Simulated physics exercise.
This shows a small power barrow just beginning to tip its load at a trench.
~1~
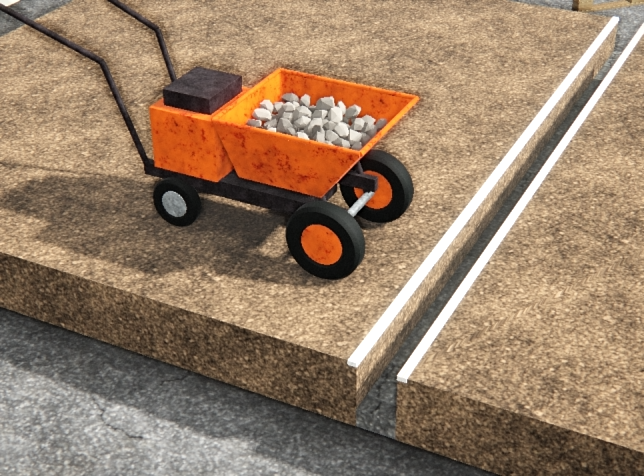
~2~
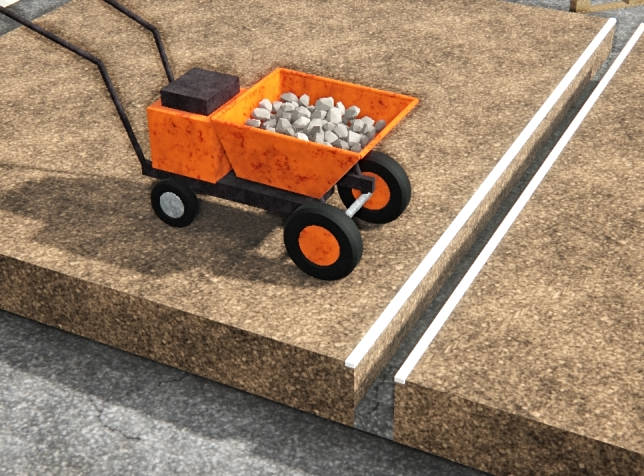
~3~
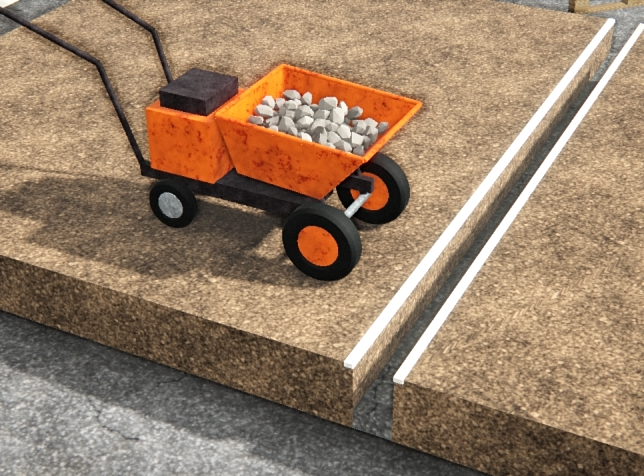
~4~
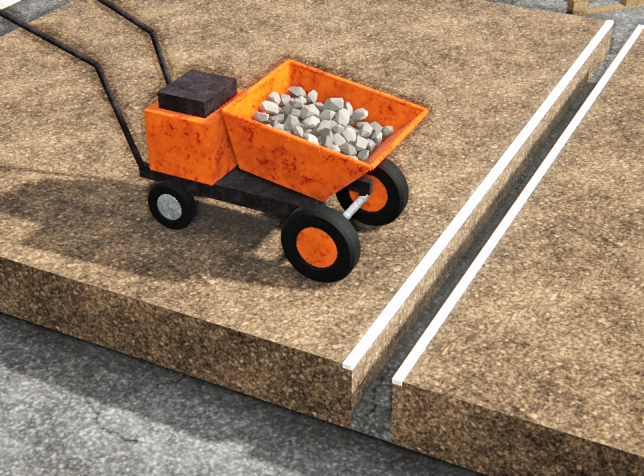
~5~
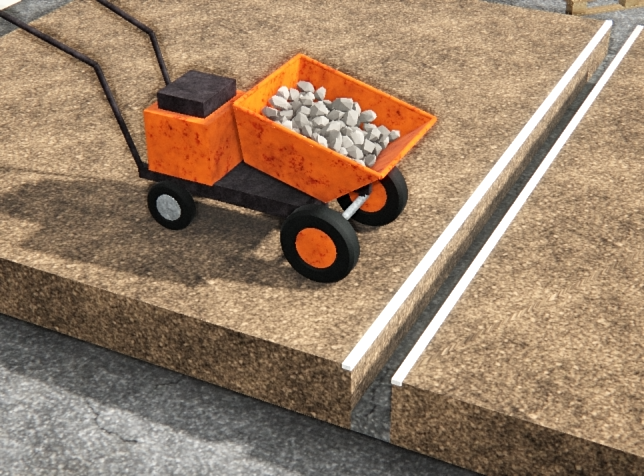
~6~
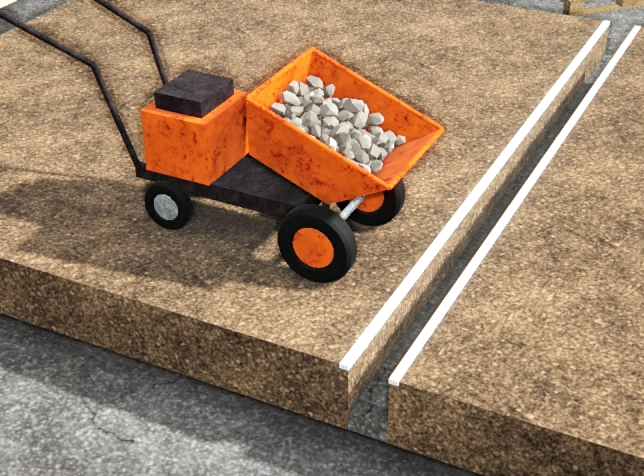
At the start, an orange power barrow loaded with grey broken stones stands on brown ground, its skip level, left of a narrow trench edged in white. The skip barely tilts at first, then its back rises and its front lip lowers toward the right until it is clearly tipped, the stones still inside.
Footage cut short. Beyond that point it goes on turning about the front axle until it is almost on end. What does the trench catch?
Below half.
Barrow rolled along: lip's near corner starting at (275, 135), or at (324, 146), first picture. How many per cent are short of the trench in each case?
Near 30 % and 0 %.
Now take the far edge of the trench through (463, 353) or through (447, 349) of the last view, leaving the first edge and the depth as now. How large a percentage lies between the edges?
100 %, give or take, and then 90 %.
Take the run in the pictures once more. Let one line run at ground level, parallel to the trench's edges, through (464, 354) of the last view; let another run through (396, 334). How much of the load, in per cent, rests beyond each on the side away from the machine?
First some 20, then 50 per cent.
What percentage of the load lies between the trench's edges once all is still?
About 20 per cent.
Shortly afterwards, skip tipped steeply; the whole lot in the skip.
Next, skip tipped right over; the bulk in the skip; a little in or heaped over the trench; near a quarter beyond it.
Some moments later, skip tipped right over; near a third in the skip; a little in or heaped over the trench; near half beyond it.
In the end, skip tipped right over; near a third in the skip; near a quarter in or heaped over the trench; near half beyond it.
